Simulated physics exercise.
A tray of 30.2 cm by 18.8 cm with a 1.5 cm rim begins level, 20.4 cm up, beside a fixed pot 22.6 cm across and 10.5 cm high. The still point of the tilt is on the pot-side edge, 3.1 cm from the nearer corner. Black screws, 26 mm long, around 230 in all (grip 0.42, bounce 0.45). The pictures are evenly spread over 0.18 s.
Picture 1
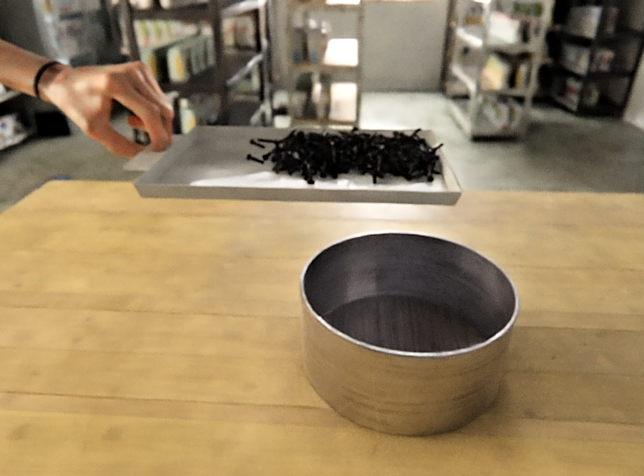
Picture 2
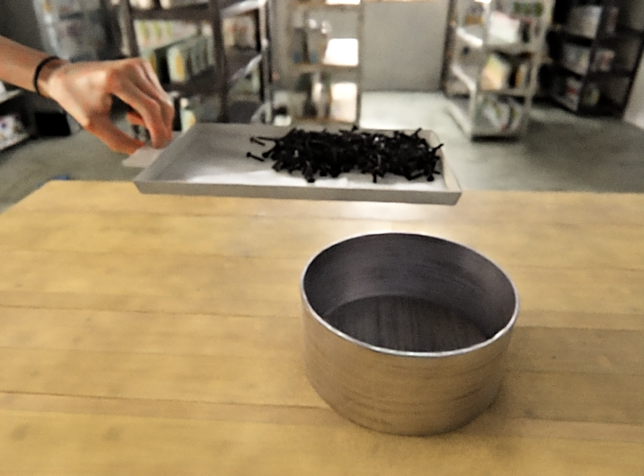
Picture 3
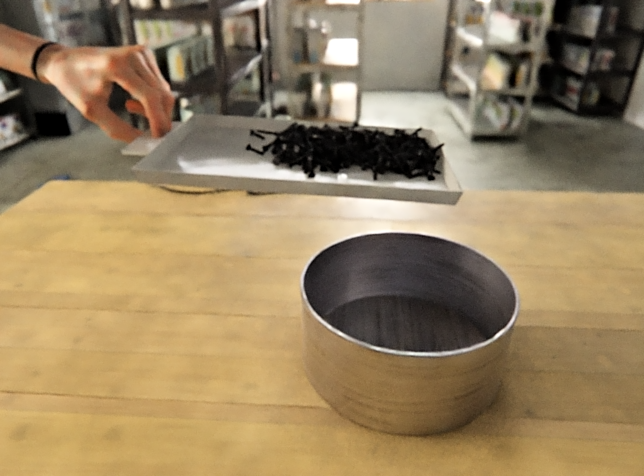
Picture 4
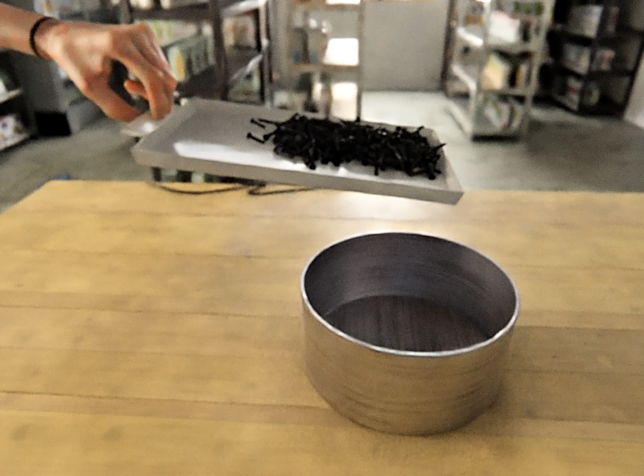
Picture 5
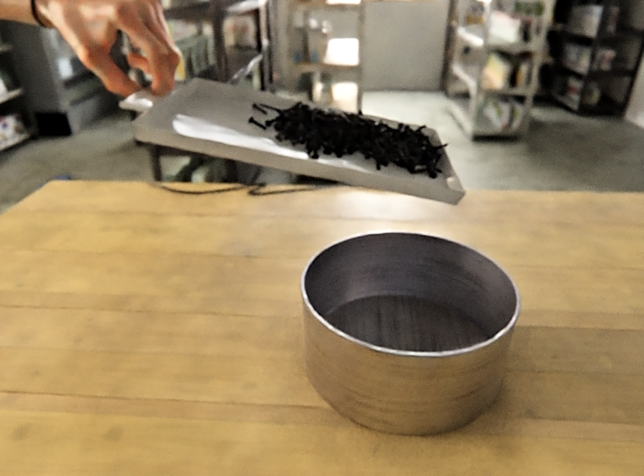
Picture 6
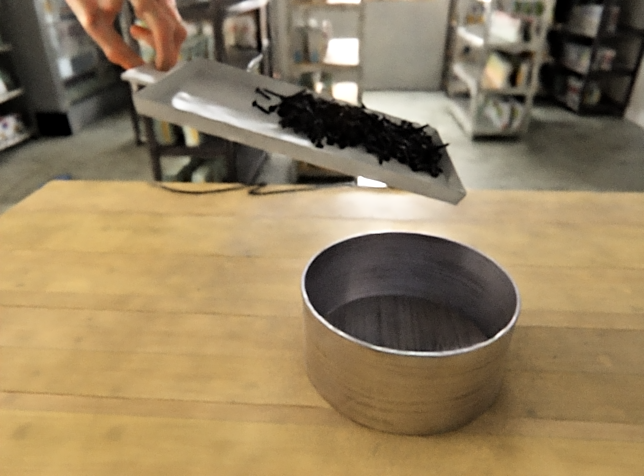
Workshop table, a hand raising the left end of a tray of black screws, slanting it down rightward above a round metal pot.
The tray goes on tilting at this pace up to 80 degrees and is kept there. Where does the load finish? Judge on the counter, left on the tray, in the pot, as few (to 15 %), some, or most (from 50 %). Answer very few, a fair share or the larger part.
Counter: The larger part, tray: Very few, pot: A fair share.
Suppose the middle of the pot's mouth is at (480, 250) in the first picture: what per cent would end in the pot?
About 95 per cent.
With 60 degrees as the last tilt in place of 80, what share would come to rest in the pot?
Then about 20 per cent.
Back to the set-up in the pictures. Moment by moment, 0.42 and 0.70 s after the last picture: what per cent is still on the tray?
In turn: 80, 5.
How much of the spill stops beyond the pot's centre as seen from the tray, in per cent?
About 100 per cent.
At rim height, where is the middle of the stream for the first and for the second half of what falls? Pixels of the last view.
First near (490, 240), later near (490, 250).
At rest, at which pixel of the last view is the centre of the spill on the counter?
Around (517, 304).
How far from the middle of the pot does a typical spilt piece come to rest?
About 20 cm.
Then, 0.25 s after the last picture, tilt 49 degrees; the tray holds 100 %, the pot 0 %.
Then, 0.42 s after the last picture, tilt 69 degrees; the tray holds 80 %, the pot 0 %.
Then, 0.70 s after the last picture, tilt 80 degrees; the tray holds 5 %, the pot 20 %.
In the end, counter 75 %, tray 0 %, pot 20 %.
